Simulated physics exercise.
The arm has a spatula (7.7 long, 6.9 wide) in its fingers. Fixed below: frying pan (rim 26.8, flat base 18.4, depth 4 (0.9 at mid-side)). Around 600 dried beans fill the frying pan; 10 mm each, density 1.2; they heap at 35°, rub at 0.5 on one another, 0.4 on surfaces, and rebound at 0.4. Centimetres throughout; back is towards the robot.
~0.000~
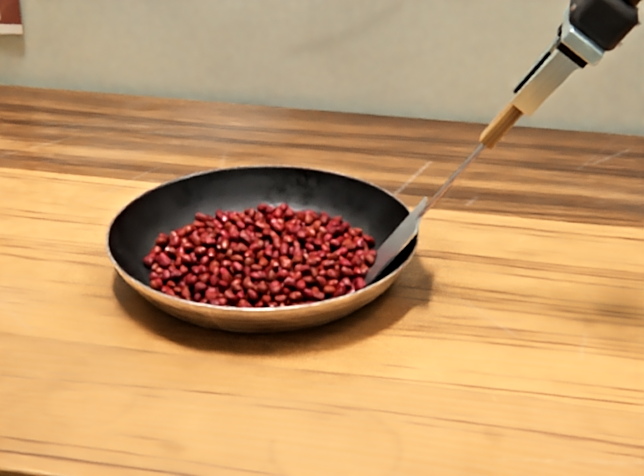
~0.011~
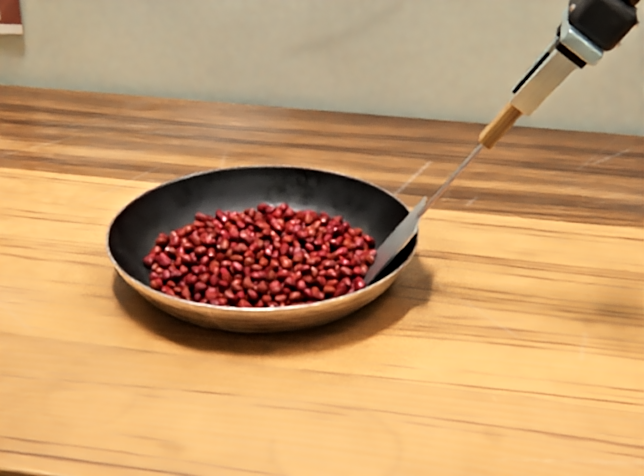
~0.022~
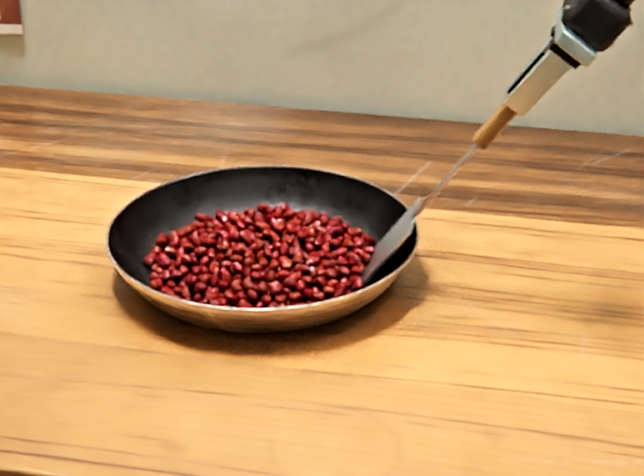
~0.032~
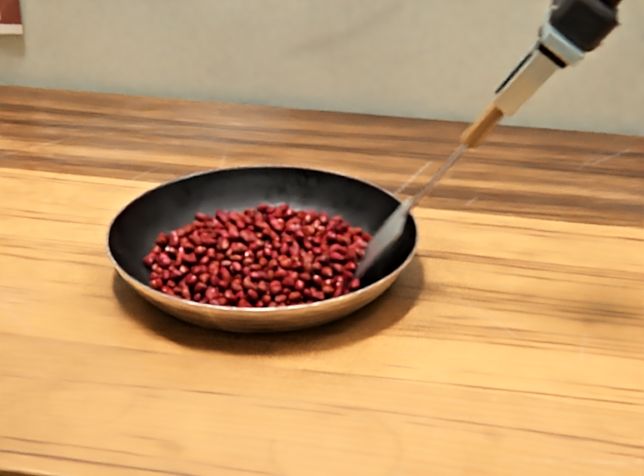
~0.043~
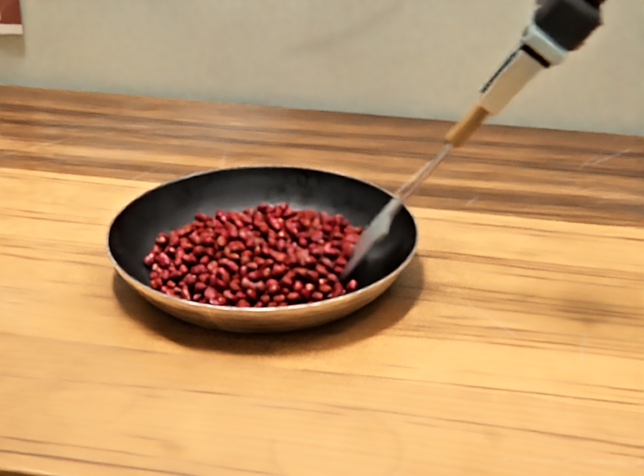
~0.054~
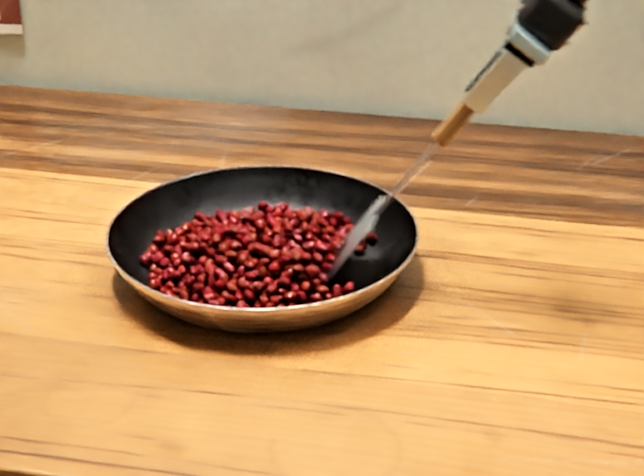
In the video, a robotic arm holds a spatula at the right edge of a black frying pan filled with red beans on a wooden surface, then moves the blade leftward, pushing some beans toward the left.
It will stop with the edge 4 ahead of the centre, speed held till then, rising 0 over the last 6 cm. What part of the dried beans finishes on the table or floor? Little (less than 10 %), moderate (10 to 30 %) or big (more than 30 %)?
Answer: Little; less than 10 % of the dried beans finish on the table or floor.
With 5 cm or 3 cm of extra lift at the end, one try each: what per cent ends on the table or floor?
Some 5 and 5 per cent.
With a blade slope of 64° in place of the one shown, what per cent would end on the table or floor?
Then about 0 per cent.
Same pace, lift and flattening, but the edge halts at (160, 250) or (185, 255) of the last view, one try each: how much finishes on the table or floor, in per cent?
About 25 and 5 per cent.
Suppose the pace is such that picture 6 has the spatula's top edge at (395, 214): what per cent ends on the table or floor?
Some 0 per cent.
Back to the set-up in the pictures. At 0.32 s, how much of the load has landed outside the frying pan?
Some 0 per cent.
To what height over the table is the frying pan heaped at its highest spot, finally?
Roughly 5.0 cm.
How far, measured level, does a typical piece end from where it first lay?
Roughly 4 cm.
After 0.08 s, sloping 55°, highest piece 5 above the table; 601 in the frying pan.
After 0.11 s, sloping 55°, highest piece 6 above the table; 601 in the frying pan.
After 0.32 s, sloping 55°, highest piece 5 above the table; 598 in the frying pan, 3 on the table or floor.
After 1.37 s, sloping 55°, highest piece 5 above the table; 598 in the frying pan, 3 on the table or floor.
At rest, 598 in the frying pan, 3 on the table or floor. That is 0 % on the table or floor.
